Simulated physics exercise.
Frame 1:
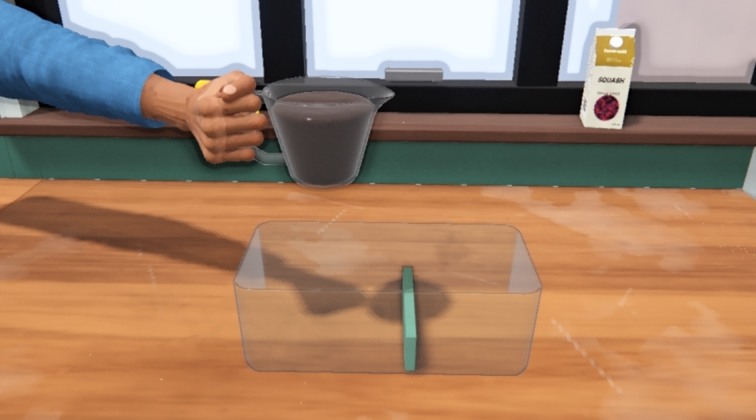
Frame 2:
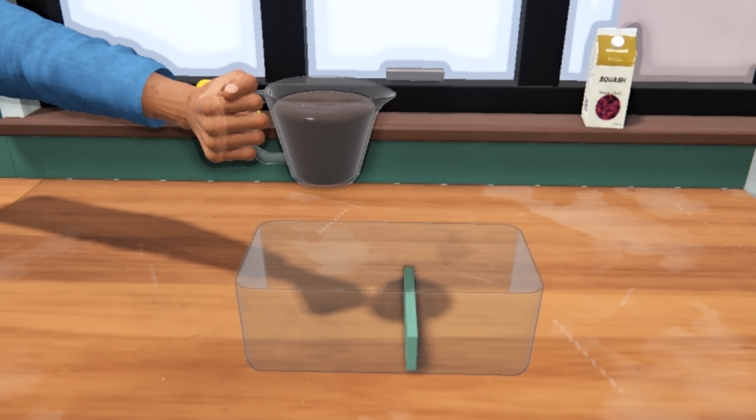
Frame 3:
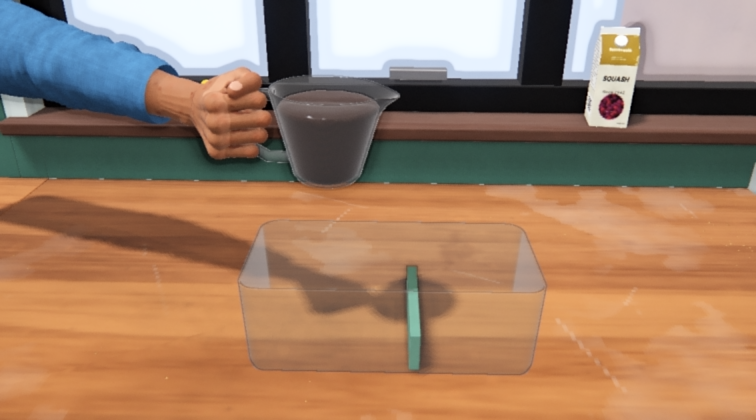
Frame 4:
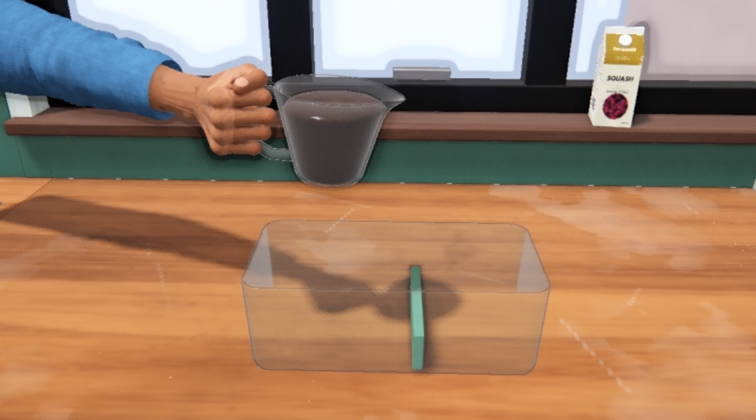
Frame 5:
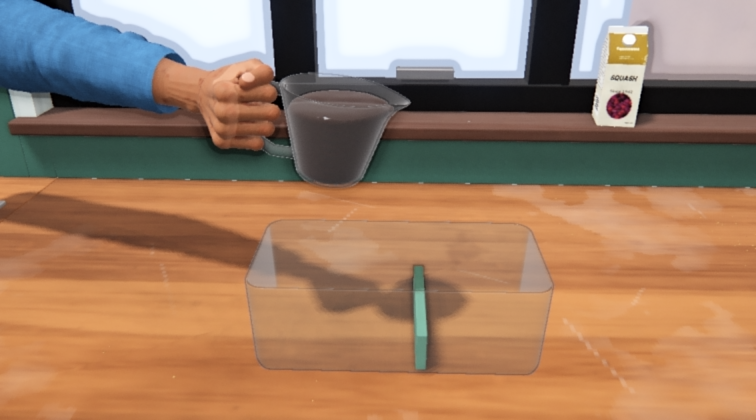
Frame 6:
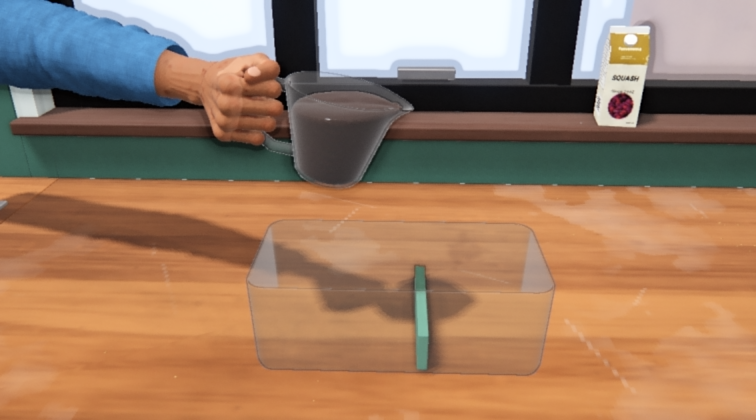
A hand in a blue sleeve holds a clear jug of dark liquid above a wooden counter, seen from the front and slightly above. Below it sits a long see-through basin with a green dividing wall, while a white and gold carton stands on the brown sill at right before bright windows. The hand slowly tilts the jug rightward, its liquid staying inside, as the view drifts slightly left.
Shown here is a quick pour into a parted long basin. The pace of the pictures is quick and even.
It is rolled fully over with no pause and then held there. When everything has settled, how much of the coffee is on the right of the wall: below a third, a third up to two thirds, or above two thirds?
The share right of the wall does go past two thirds.
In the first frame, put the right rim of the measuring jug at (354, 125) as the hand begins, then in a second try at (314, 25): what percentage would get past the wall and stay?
Close to 25 in a hundred, and close to 10 in a hundred.
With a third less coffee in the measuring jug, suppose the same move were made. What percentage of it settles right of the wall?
Something like 75 per cent, give or take.
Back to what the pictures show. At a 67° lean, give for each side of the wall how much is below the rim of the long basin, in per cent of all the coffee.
0 % left, 20 % right.
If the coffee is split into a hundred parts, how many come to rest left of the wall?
Around 15 percent.
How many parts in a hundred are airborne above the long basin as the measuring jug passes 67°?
Airborne fraction: Approx. 25 %.
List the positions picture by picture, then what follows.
In the first frame, tilt 0°; pouring edge (395, 93); surface from (272, 103) to (375, 103); the long basin's rim runs from (246, 253) to (529, 258); the wall's top is at (409, 300).
In the second frame, tilt 0°; pouring edge (396, 93); surface from (274, 102) to (376, 104).
In the third frame, tilt 2°; pouring edge (400, 95); surface from (278, 101) to (380, 104).
In the fourth frame, tilt 4°; pouring edge (405, 97); surface from (285, 101) to (386, 104).
In the fifth frame, tilt 8°; pouring edge (411, 102); surface from (289, 101) to (394, 105).
In the sixth frame, tilt 12°; pouring edge (414, 107); surface from (293, 102) to (402, 107).
A moment on, the measuring jug is tipped part way and 56 per cent is still to pour, 0 is left of the wall and 20 right of it.
Next, the measuring jug is tipped right over and 3 per cent is still to pour, 8 is left of the wall and 83 right of it.
Then the measuring jug is tipped right over and 0 per cent is still to pour, 14 is left of the wall and 84 right of it.
Later the measuring jug is tipped right over and 0 per cent is still to pour, 14 is left of the wall and 84 right of it.
At rest 14 per cent lies left of the wall, 84 right of it and 2 outside.
